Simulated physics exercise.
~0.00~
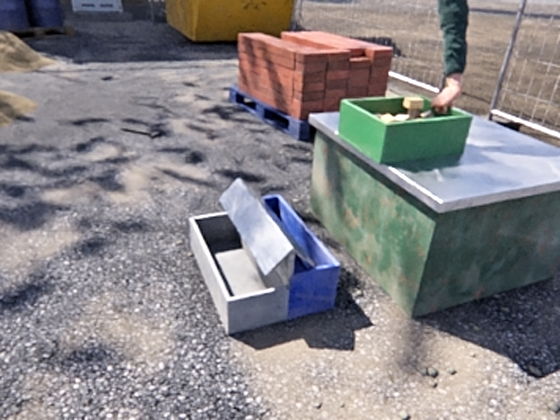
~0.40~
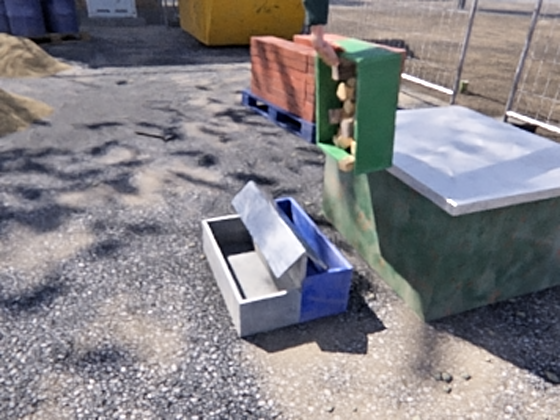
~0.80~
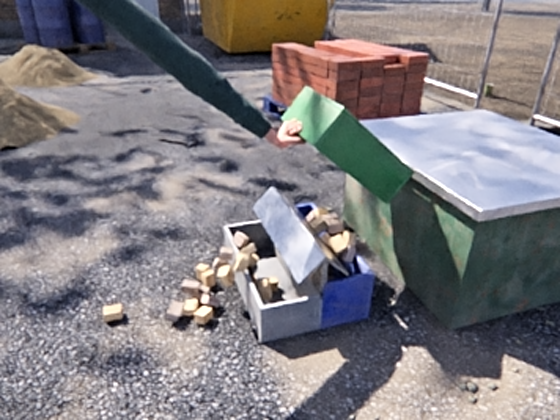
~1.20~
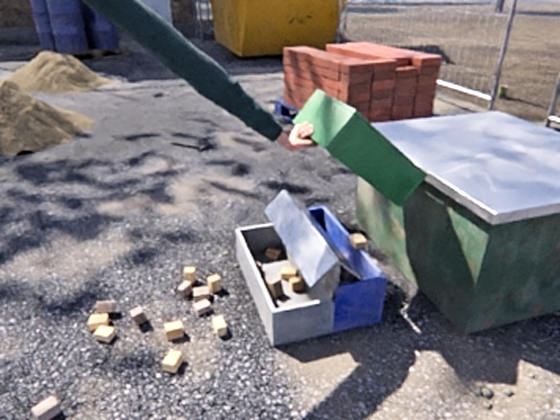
In this clip, a hand tips a green tote of wooden offcuts off a bench edge, spilling them toward a blue tote and grey box divided by a steel ridge, and the blocks end up partly inside both containers and partly scattered on the ground, mostly beyond the grey box.
